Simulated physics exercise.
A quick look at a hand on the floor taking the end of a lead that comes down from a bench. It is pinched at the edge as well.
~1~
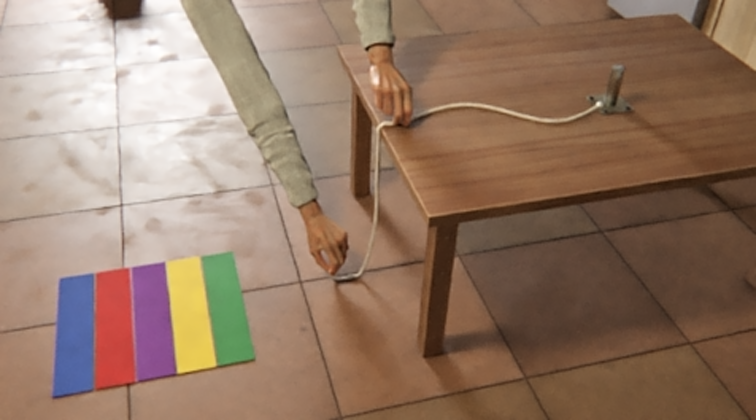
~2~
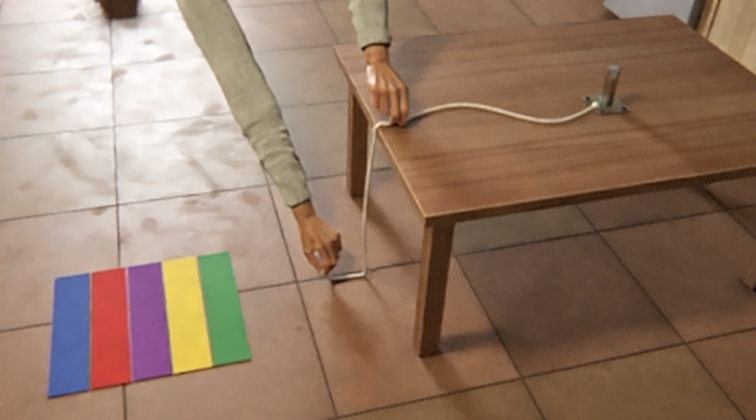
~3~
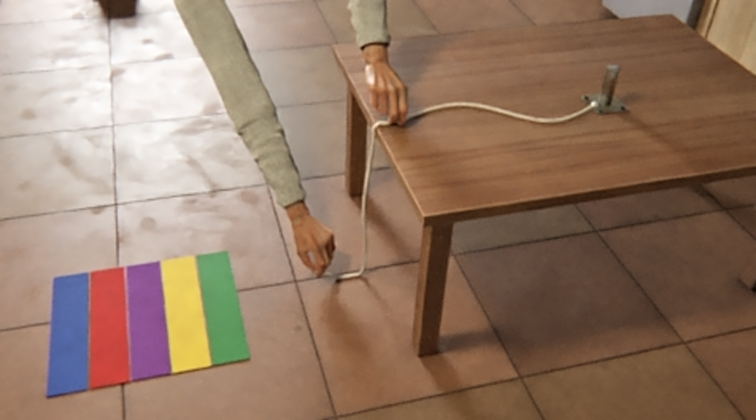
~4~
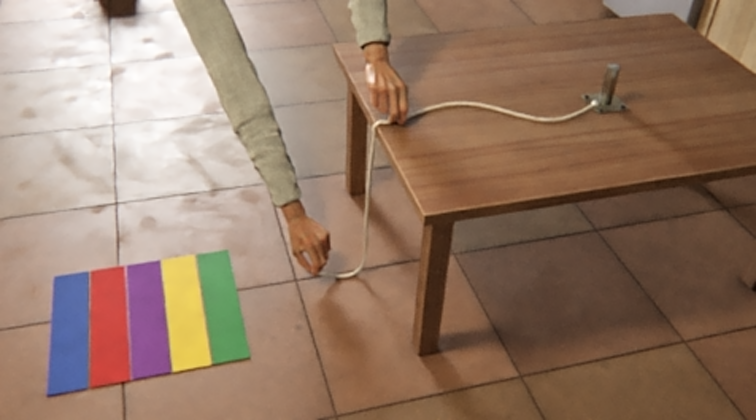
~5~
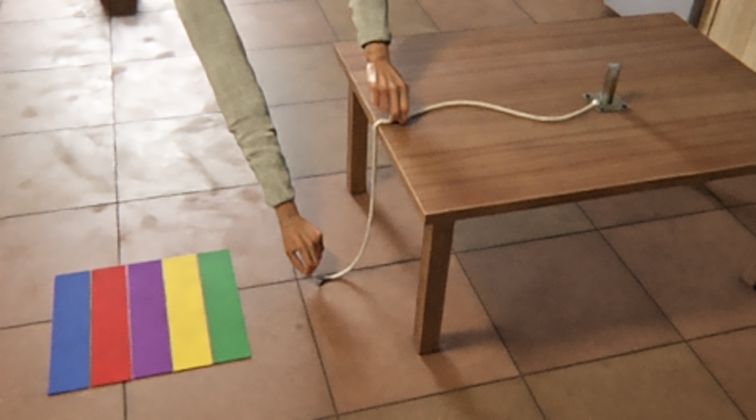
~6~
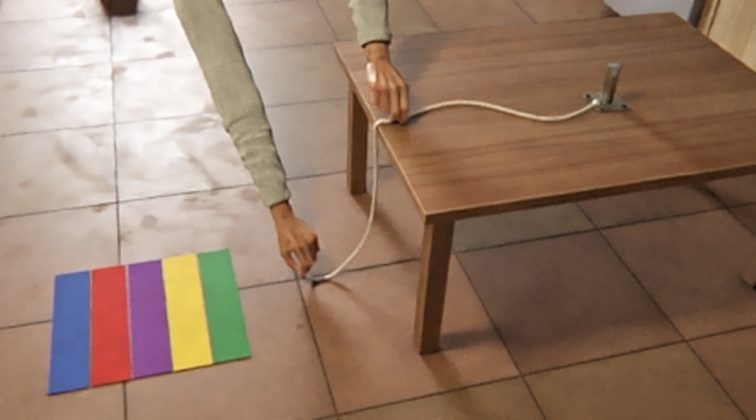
A hand on the floor slides the cord's end slightly left while another pinches the table edge.
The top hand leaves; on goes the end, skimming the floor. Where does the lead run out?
It gets as far as the yellow strip.
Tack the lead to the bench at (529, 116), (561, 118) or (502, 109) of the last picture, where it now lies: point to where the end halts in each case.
About (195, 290), (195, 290) and (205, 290).
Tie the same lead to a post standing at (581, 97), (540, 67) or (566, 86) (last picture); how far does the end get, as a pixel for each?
The places are (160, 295), (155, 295) and (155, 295).
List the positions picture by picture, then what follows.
The first picture shows end (330, 271); green (233, 341); yellow (194, 348); purple (155, 355); red (115, 362); blue (74, 370).
The second picture shows end (323, 271); lead through (577, 116) (506, 113) (429, 111) (374, 143) (365, 206) (366, 261).
The third picture shows end (317, 271).
The fourth picture shows end (313, 271); lead through (577, 114) (505, 112) (428, 110) (373, 142) (367, 204) (364, 260).
The fifth picture shows end (306, 271).
The sixth picture shows end (300, 272); lead through (578, 113) (506, 110) (429, 109) (375, 140) (374, 203) (351, 258).
Soon after, end near (263, 278); short of the strips.
Then, end near (214, 286); over green.
At full stretch, end near (184, 291); over yellow. The yellow one.
